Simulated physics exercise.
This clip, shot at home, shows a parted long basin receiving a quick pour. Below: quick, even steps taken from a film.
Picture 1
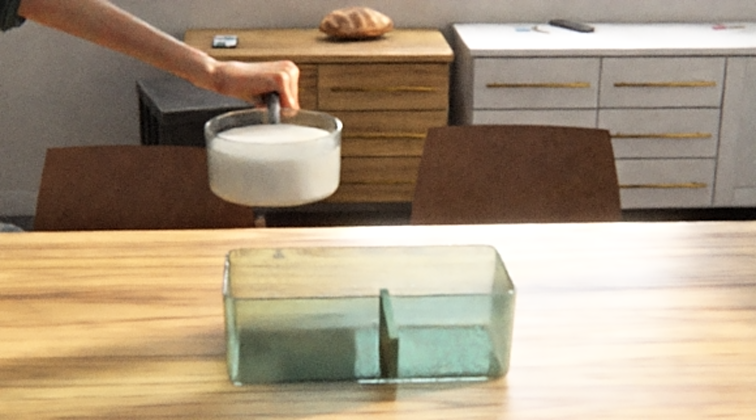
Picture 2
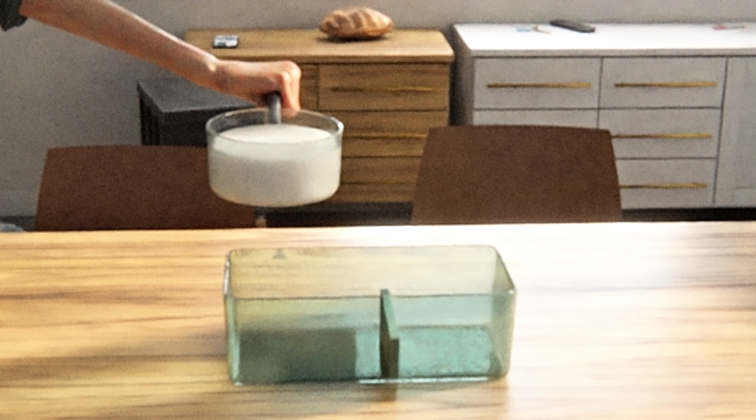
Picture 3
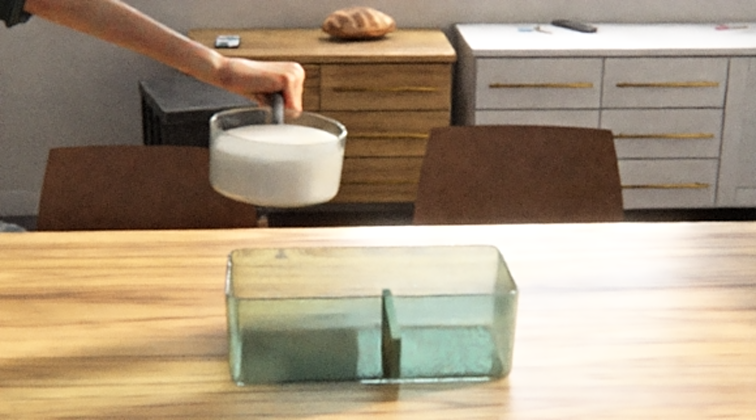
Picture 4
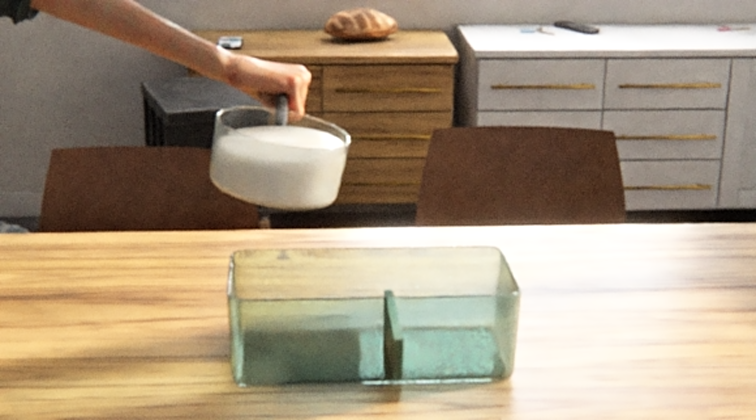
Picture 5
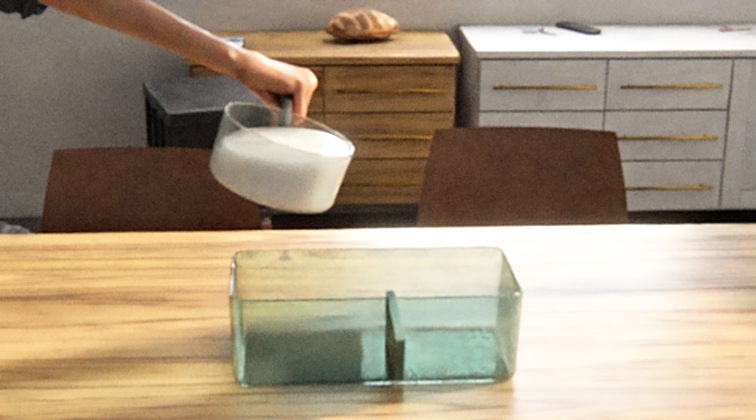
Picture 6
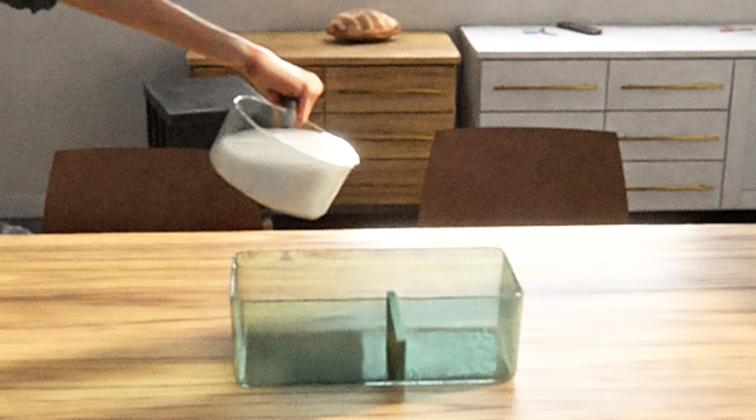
A hand reaching in from the upper left holds a clear glass pot of white milk above a light wooden table, seen from the front and slightly above in a home room. Below it sits a greenish, see-through long basin with a low divider, while brown chairs, a wooden cabinet topped with bread, and white drawers stand behind. The hand gradually tilts the pot rightward, the milk shifting towards its lowered right rim, as the view drifts very slightly.
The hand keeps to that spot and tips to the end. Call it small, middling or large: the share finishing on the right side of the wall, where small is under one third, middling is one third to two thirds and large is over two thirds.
Middling.
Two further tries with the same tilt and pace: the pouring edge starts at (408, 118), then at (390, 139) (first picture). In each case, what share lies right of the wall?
Around 90 percent first, around 90 percent second.
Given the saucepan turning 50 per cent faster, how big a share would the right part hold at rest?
I'd say close to 30 %.
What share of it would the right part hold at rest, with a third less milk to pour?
Some 25 parts in a hundred.
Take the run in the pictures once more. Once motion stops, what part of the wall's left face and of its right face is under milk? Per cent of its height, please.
Left about 30, right about 40.
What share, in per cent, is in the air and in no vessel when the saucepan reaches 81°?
Estimate: Some 40 per cent.
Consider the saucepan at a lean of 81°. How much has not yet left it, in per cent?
Around 40 in a hundred.
A moment on, the saucepan is tipped on its side and 38 per cent is still to pour, 5 is left of the wall and 17 right of it.
Next, the saucepan is tipped on its side and 11 per cent is still to pour, 34 is left of the wall and 47 right of it.
Then the saucepan is tipped on its side and 3 per cent is still to pour, 47 is left of the wall and 46 right of it.
Later the saucepan is tipped on its side and 1 per cent is still to pour, 52 is left of the wall and 46 right of it.
At rest 53 per cent lies left of the wall, 46 right of it and 2 outside.
